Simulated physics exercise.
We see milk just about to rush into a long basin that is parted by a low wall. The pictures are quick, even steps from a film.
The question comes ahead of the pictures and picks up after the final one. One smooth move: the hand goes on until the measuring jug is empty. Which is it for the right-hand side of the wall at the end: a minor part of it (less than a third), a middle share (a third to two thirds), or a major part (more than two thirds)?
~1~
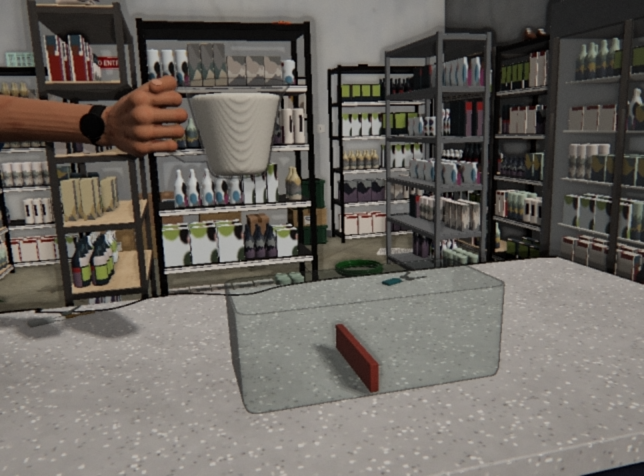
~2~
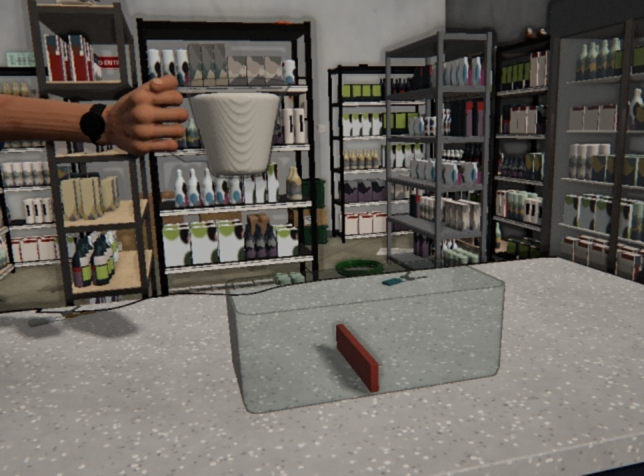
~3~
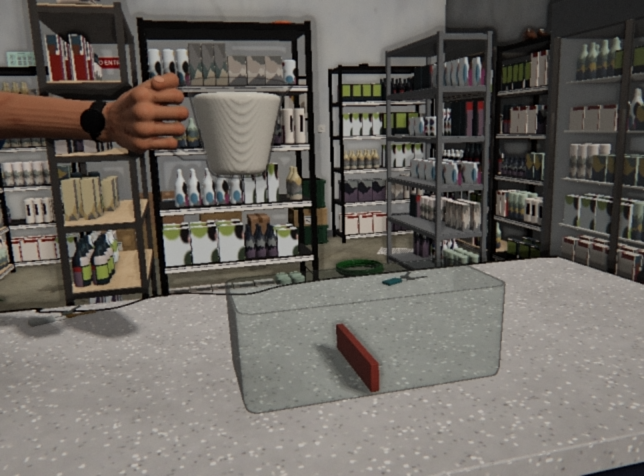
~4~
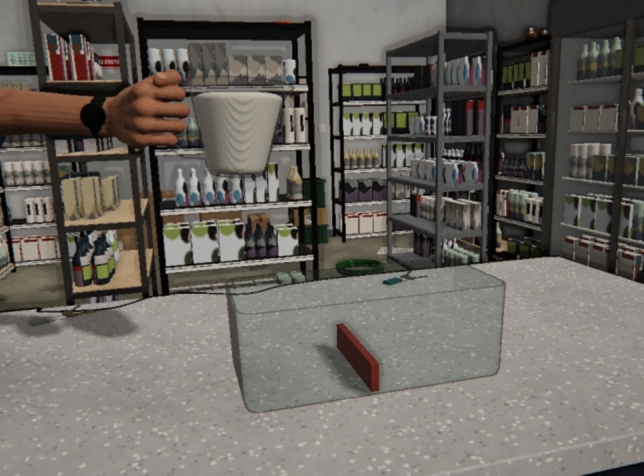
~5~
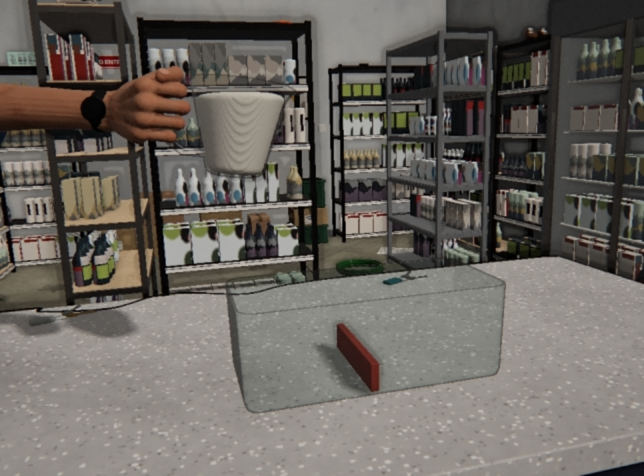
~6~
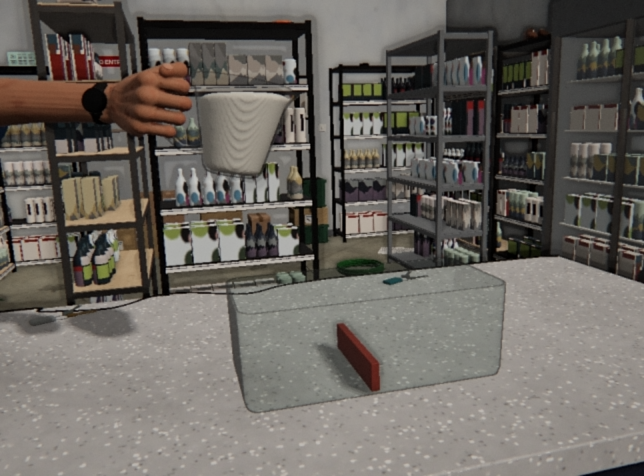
The right side is left with enough to pass two thirds.
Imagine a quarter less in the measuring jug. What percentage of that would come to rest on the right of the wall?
Some 75 parts in a hundred.
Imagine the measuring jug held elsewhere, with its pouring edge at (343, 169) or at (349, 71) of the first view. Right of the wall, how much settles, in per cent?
In turn 95 % and 90 %.
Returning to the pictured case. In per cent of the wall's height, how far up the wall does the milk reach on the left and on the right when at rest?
The left side sits at 10 per cent and the right side at 40.
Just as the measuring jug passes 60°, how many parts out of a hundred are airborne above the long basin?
Around 20 in a hundred.
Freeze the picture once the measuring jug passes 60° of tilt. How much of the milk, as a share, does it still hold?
Around 75 in a hundred has not poured out yet.
A moment on, the measuring jug is tipped part way and 74 per cent is still to pour, 1 is left of the wall and 3 right of it.
Next, the measuring jug is tipped on its side and 22 per cent is still to pour, 3 is left of the wall and 47 right of it.
Then the measuring jug is tipped on its side and 1 per cent is still to pour, 14 is left of the wall and 80 right of it.
Later the measuring jug is tipped on its side and 0 per cent is still to pour, 18 is left of the wall and 80 right of it.
At rest 18 per cent lies left of the wall, 80 right of it and 2 outside.
